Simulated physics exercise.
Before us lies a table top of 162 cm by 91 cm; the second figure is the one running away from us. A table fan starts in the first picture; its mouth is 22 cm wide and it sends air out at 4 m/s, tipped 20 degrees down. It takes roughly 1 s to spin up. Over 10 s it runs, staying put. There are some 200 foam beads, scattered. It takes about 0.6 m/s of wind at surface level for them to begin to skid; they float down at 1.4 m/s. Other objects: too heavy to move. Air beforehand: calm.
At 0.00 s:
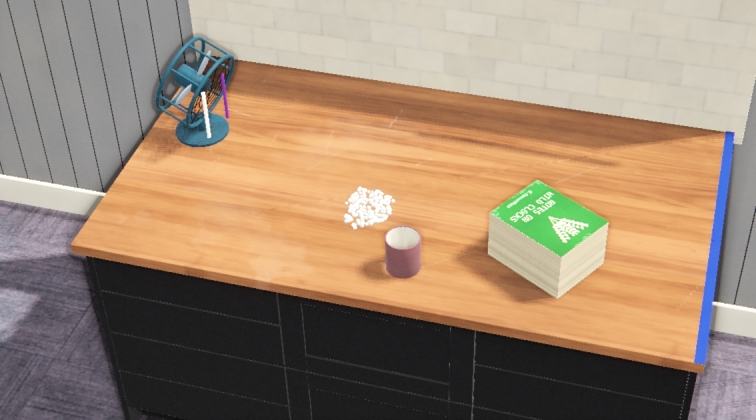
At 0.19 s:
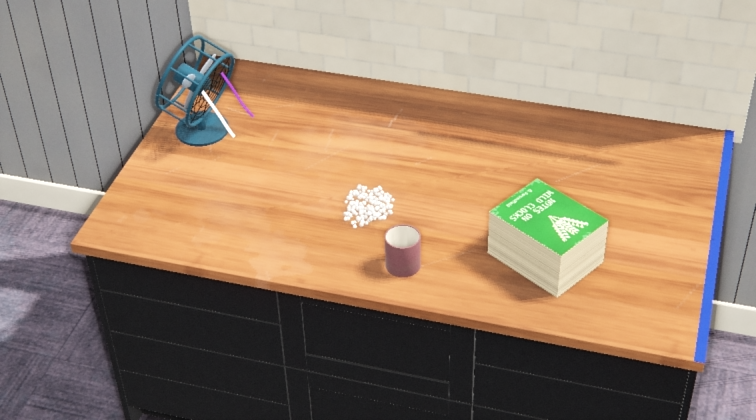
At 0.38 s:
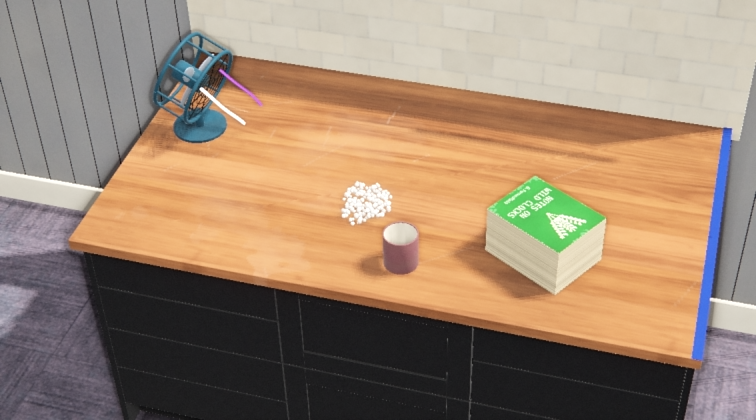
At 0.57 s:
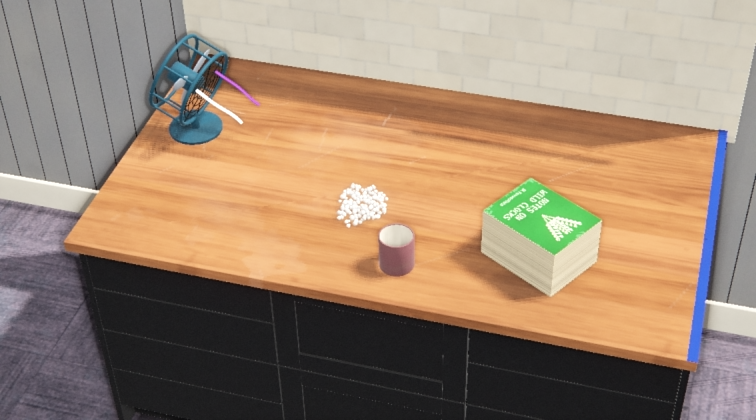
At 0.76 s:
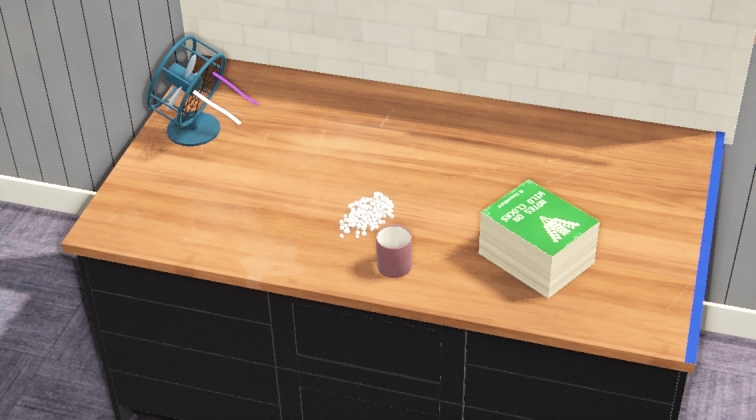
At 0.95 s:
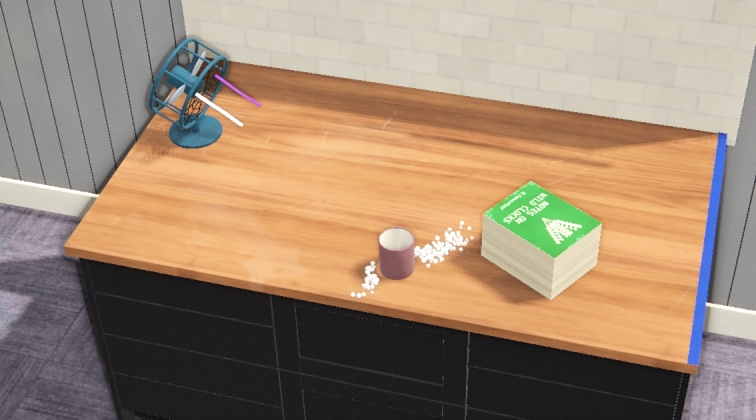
On a wooden table top with a blue right edge, a small teal fan stands at the back left, its ribbons lifting outward, while a pile of white foam beads sits still by a mug and a green-covered book. The beads then shift and scatter rightward past the mug, trailing toward the book.
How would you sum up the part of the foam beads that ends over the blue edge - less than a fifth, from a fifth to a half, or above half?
The count over that edge is going to fall short of one fifth.
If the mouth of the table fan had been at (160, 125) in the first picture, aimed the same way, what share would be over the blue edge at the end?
You'd be looking at something like 90 in a hundred.
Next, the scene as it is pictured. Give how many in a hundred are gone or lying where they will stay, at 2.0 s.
The share is about 100 %.
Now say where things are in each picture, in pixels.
The middle of the foam beads is near (369, 208), none has stirred yet and the mouth of the table fan is at (196, 83), in the first frame.
The middle of the foam beads is near (369, 207), none has stirred yet and the blue edge is centred on (721, 236), in the second frame.
The middle of the foam beads is near (366, 204), none has stirred yet, the top of a mug is at (401, 233) and the top of a book is at (547, 213), in the third frame.
The middle of the foam beads is near (362, 206) and none has stirred yet, in the fourth frame.
The middle of the foam beads is near (369, 214), the farthest in sight from the table fan is at (392, 217) and about 80 % have left their places, in the fifth frame.
The middle of the foam beads is near (428, 257), the farthest in sight from the table fan is at (472, 239) and all have left their places, in the sixth frame.
After 2.0 s, 1 % are over the blue edge; 100 % have settled or left.
After 3.2 s, 1 % are over the blue edge; 100 % have settled or left.
After 5.5 s, 1 % are over the blue edge; 100 % have settled or left.
After 10.0 s, at the end, 1 % are over the blue edge.
